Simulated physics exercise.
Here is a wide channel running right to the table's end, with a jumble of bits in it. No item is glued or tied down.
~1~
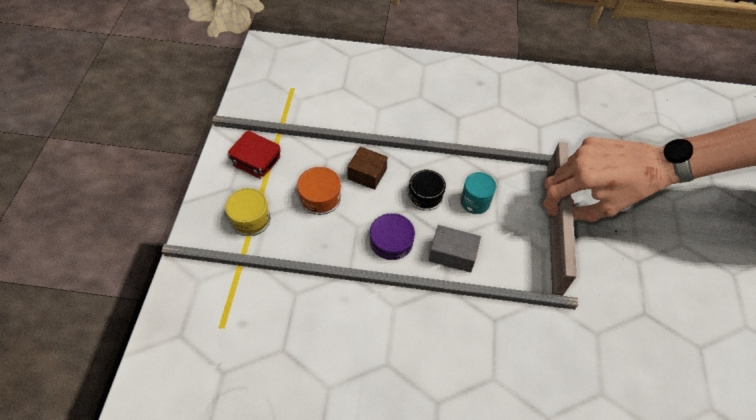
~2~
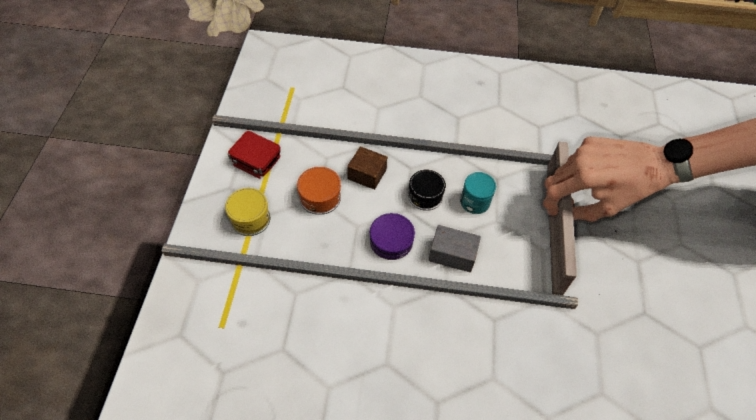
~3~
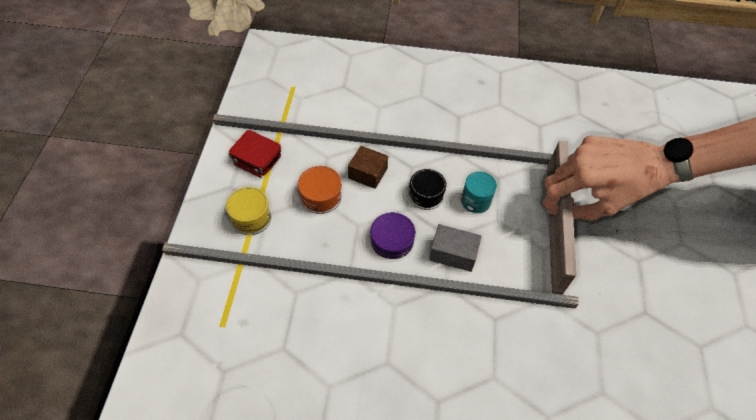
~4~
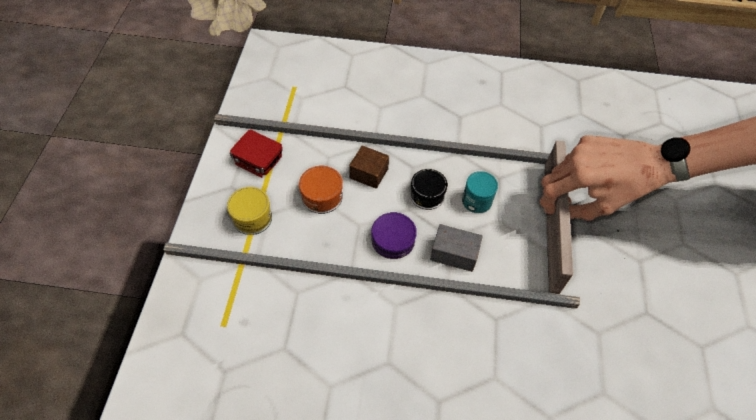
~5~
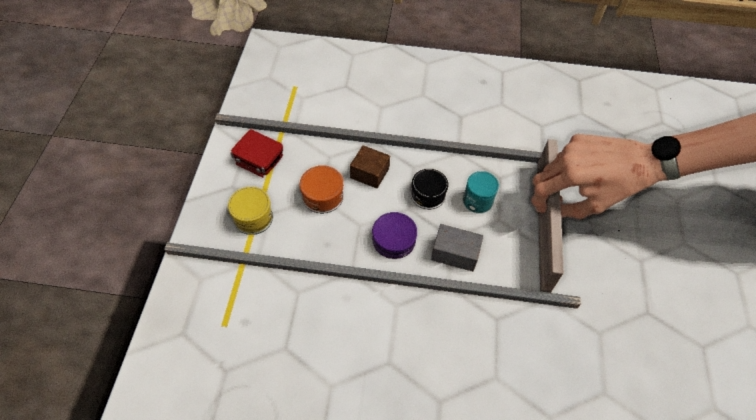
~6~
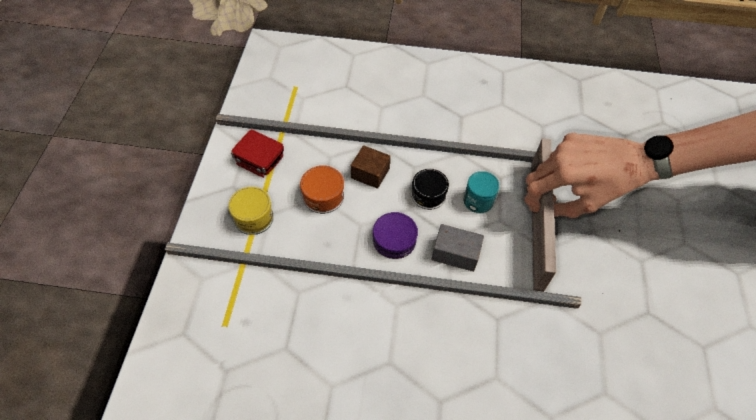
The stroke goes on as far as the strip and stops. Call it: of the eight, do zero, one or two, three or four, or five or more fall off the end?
One or two fall off.
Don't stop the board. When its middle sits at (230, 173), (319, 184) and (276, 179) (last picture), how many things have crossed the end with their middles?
4, 0, 1.
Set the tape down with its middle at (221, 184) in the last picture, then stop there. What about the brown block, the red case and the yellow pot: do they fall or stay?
Brown block remains, red case drops, yellow pot drops.
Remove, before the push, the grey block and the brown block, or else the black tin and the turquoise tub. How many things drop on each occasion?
I'd say 0 the first time and 1 the second time.
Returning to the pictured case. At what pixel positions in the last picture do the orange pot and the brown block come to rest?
In the last picture the orange pot sits at (197, 179) while the brown block sits at (263, 141).
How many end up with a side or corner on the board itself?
3.
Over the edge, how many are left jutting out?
3.
Soon after, none off yet; red case at rest near (259, 154); yellow pot at rest near (252, 211); orange pot at rest near (323, 190).
Then, none off yet; red case at rest near (257, 151); yellow pot moved a little near (231, 215); orange pot moved about its own width near (260, 187).
At rest, the number that fall off is one or two; fallen, yellow pot.
